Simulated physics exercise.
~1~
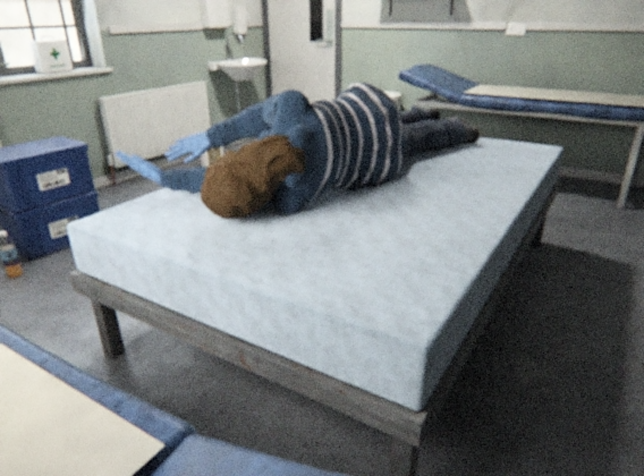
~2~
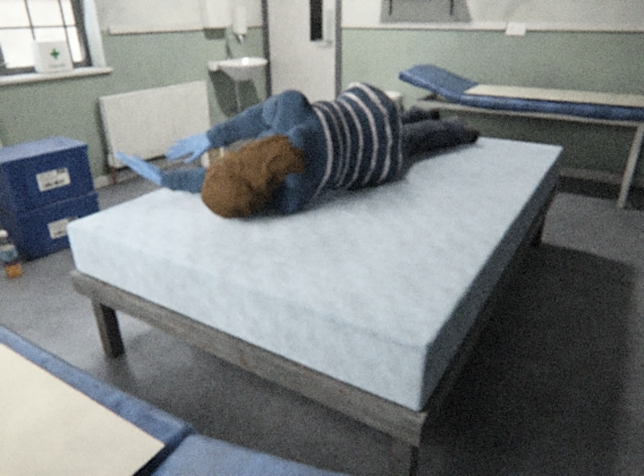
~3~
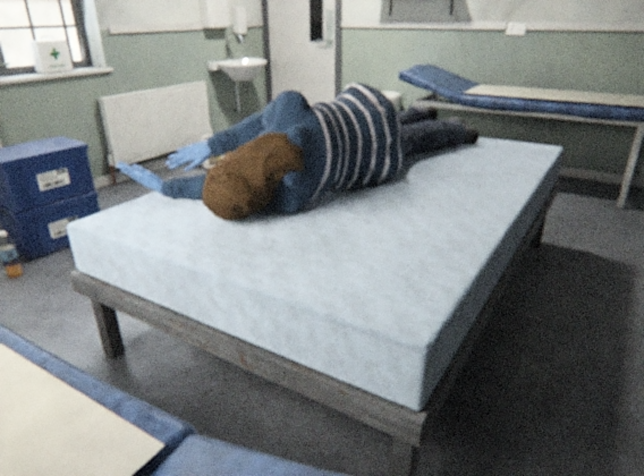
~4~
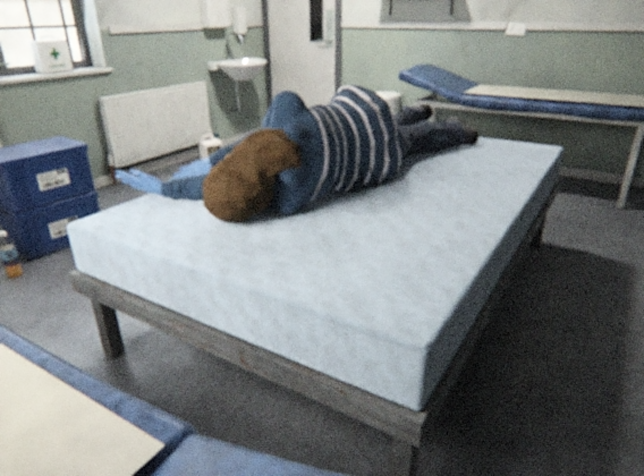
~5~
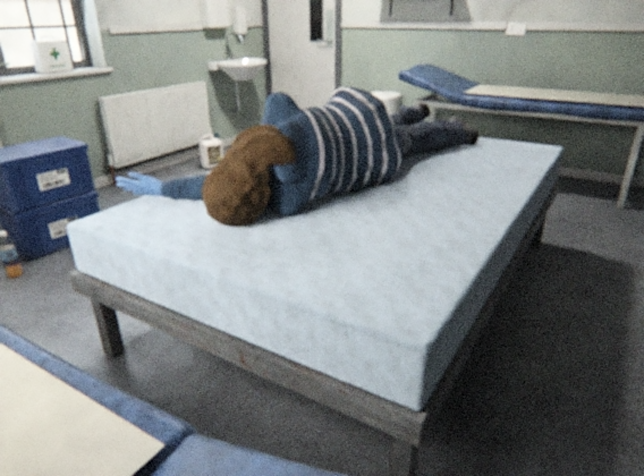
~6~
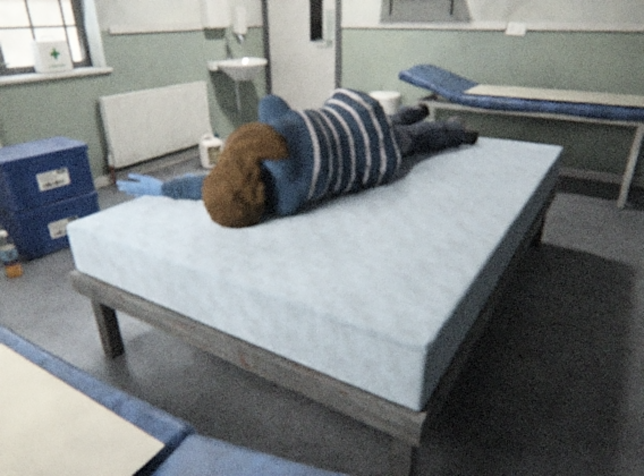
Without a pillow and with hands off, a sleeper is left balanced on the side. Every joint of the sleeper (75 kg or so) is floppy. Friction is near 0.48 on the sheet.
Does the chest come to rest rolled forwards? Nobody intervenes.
Watch it slump belly-ward.
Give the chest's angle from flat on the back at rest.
Some 150°.
Then, 0.23 s after the last picture the chest is turned 125° from lying flat on the back, near (282, 159) in the last picture's view.
Then, 0.63 s after the last picture the chest is turned 135° from lying flat on the back, near (275, 159) in the last picture's view.
Then, 1.23 s after the last picture the chest is turned 145° from lying flat on the back, near (271, 160) in the last picture's view.
In the final state, chest rolls forwards.
